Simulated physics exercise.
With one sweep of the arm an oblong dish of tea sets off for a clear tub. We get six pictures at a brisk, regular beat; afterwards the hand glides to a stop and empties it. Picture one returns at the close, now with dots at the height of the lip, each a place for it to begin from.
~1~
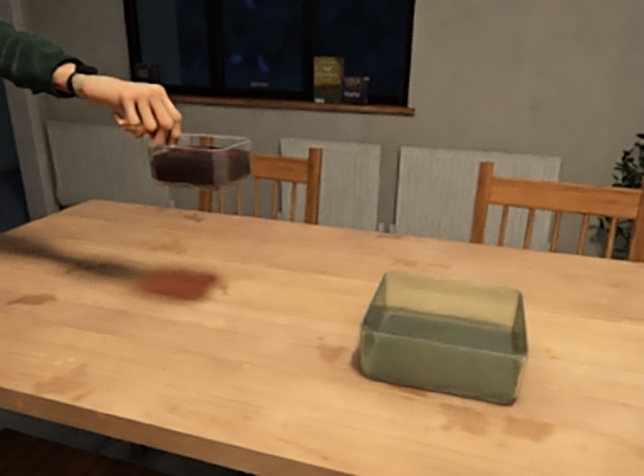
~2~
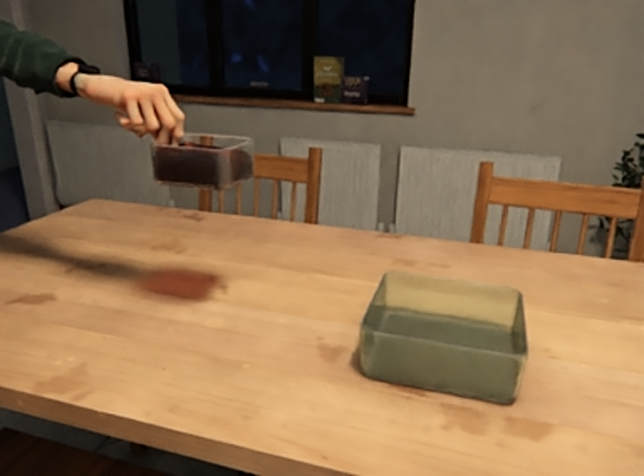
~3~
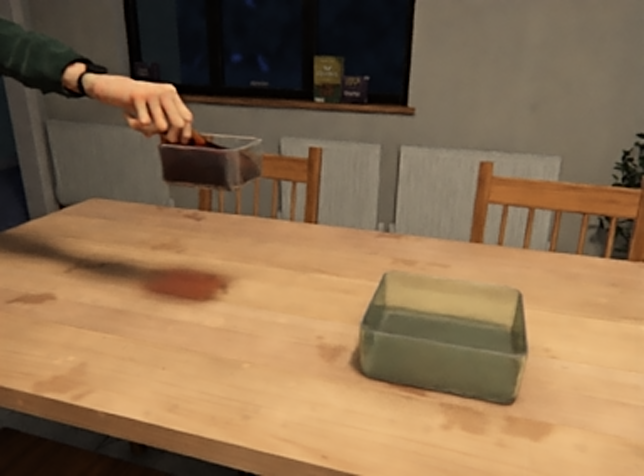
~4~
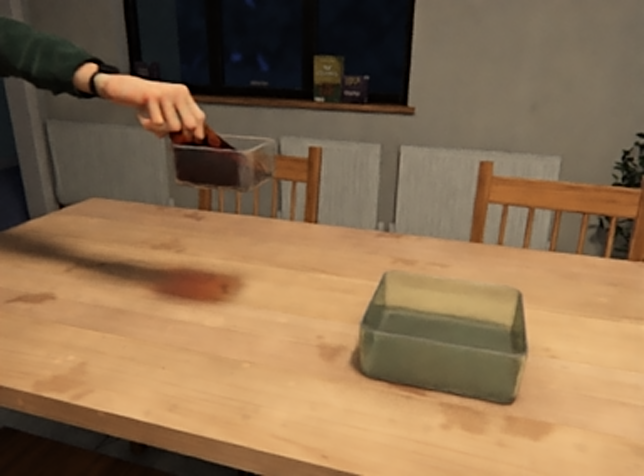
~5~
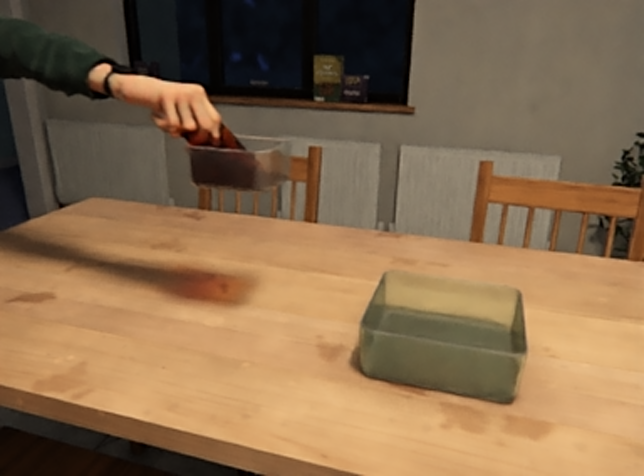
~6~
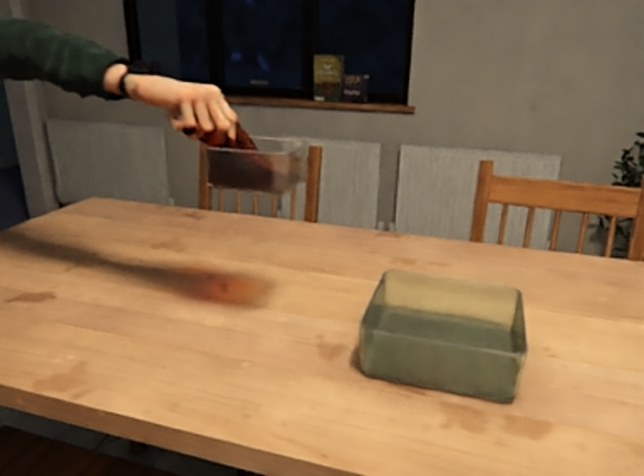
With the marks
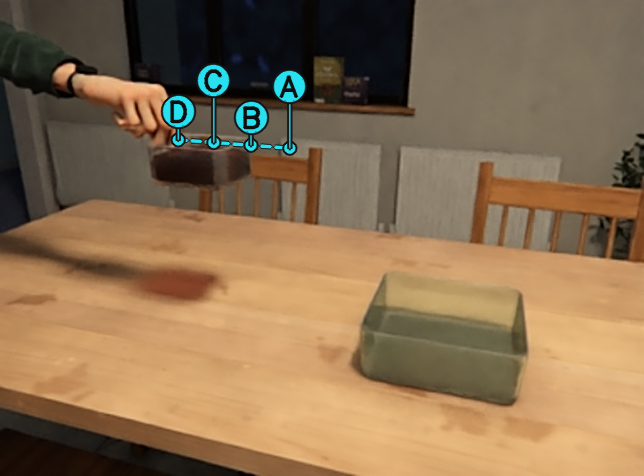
A hand carries a small clear dish of dark liquid rightward above a wooden table.
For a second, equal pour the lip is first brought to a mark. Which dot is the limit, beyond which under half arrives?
It is A.
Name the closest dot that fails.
Dot B.
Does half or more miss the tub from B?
Yes.
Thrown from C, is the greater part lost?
Yes, it does.
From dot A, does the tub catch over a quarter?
Yes, it does.
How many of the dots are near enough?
One of them.
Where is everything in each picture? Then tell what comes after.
Upright, lip at (237, 144); tub from (361, 371) to (517, 401); nothing has left yet.
Upright, lip at (240, 144); nothing has left yet.
Upright, lip at (248, 144); tea is over the rim, down to (183, 139).
Upright, lip at (262, 144); tea is over the rim, down to (194, 139).
Upright, lip at (278, 145); tea is over the rim, down to (205, 139).
Upright, lip at (295, 146); tea is over the rim, down to (229, 141).
On the marked copy, A at (289, 148); B at (251, 145); C at (213, 142); D at (178, 139).
With A, about 69 % lands in the tub, 22 % falls short and 9 % goes beside or beyond.
With B, about 31 % lands in the tub, 60 % falls short and 9 % goes beside or beyond.
With C, about 1 % lands in the tub, 99 % falls short.
With D, about 0 % lands in the tub, 100 % falls short.
